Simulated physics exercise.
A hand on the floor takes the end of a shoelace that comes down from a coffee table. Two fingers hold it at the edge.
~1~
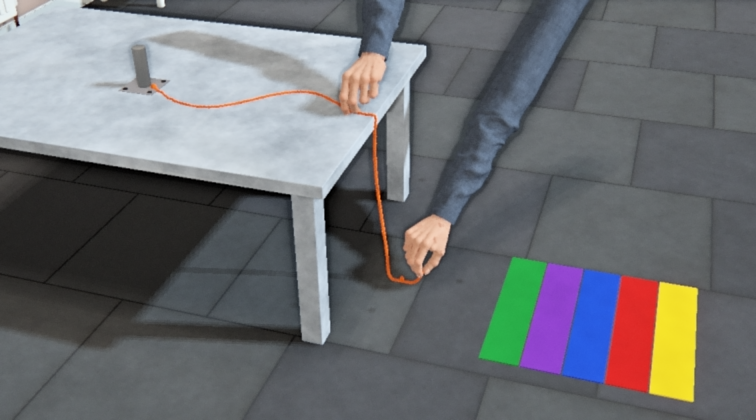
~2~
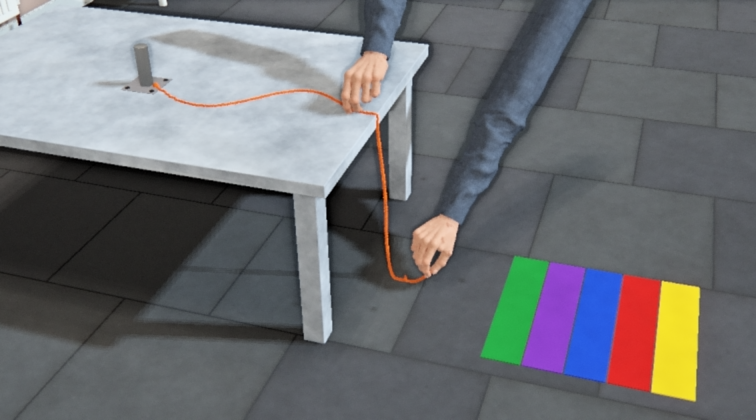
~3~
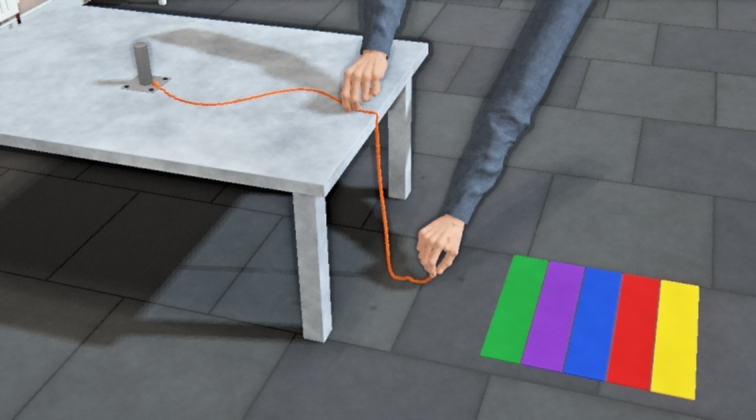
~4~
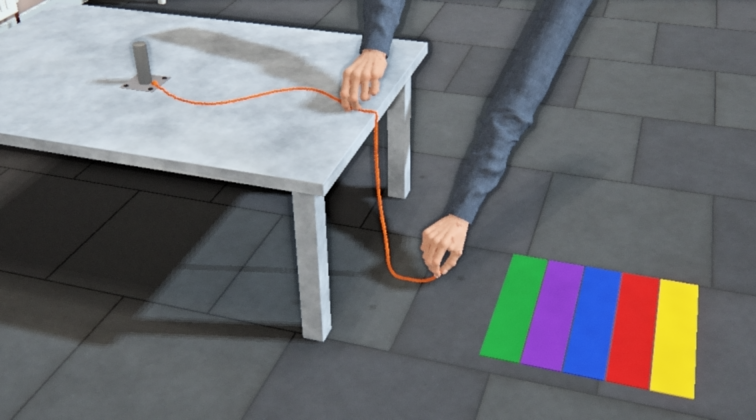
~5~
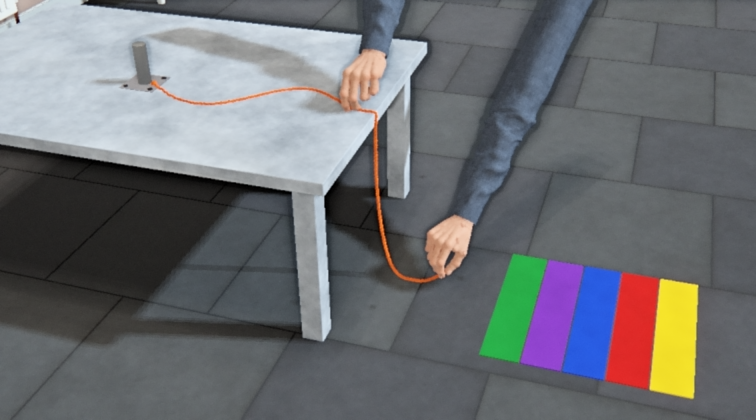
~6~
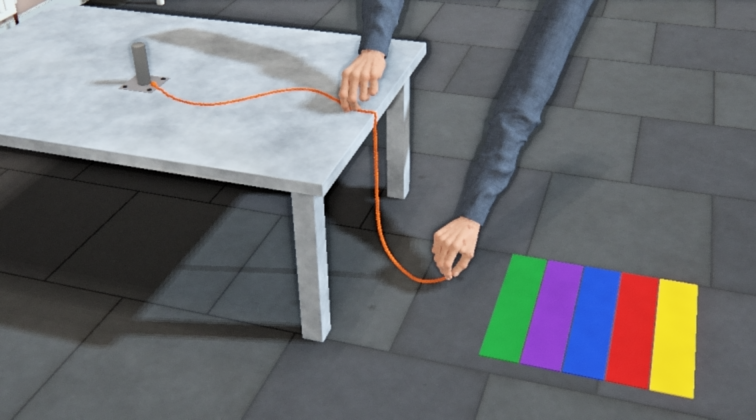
A hand near the floor slowly draws the end of an orange shoelace right.
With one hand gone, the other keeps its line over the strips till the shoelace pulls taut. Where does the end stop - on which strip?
On the blue strip.
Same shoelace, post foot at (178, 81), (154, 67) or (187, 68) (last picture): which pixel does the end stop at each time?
(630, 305), (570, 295) and (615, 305), roughly.
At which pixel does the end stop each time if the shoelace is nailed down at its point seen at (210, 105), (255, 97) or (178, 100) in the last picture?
About (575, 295), (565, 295) and (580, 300).
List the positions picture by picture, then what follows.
The first picture shows end (422, 272); green (504, 341); purple (545, 349); blue (586, 358); red (629, 366); yellow (672, 375).
The second picture shows end (430, 272); shoelace through (170, 97) (241, 102) (321, 94) (377, 123) (385, 196) (389, 262).
The third picture shows end (436, 272).
The fourth picture shows end (440, 272); shoelace through (169, 95) (239, 100) (320, 92) (376, 121) (379, 193) (388, 260).
The fifth picture shows end (444, 273).
The sixth picture shows end (451, 275); shoelace through (168, 96) (238, 101) (319, 92) (375, 121) (377, 193) (393, 259).
Soon after, end near (521, 287); over green.
After that, end near (567, 295); over purple.
At the stop, end near (594, 300); over blue. It gets as far as the blue strip.
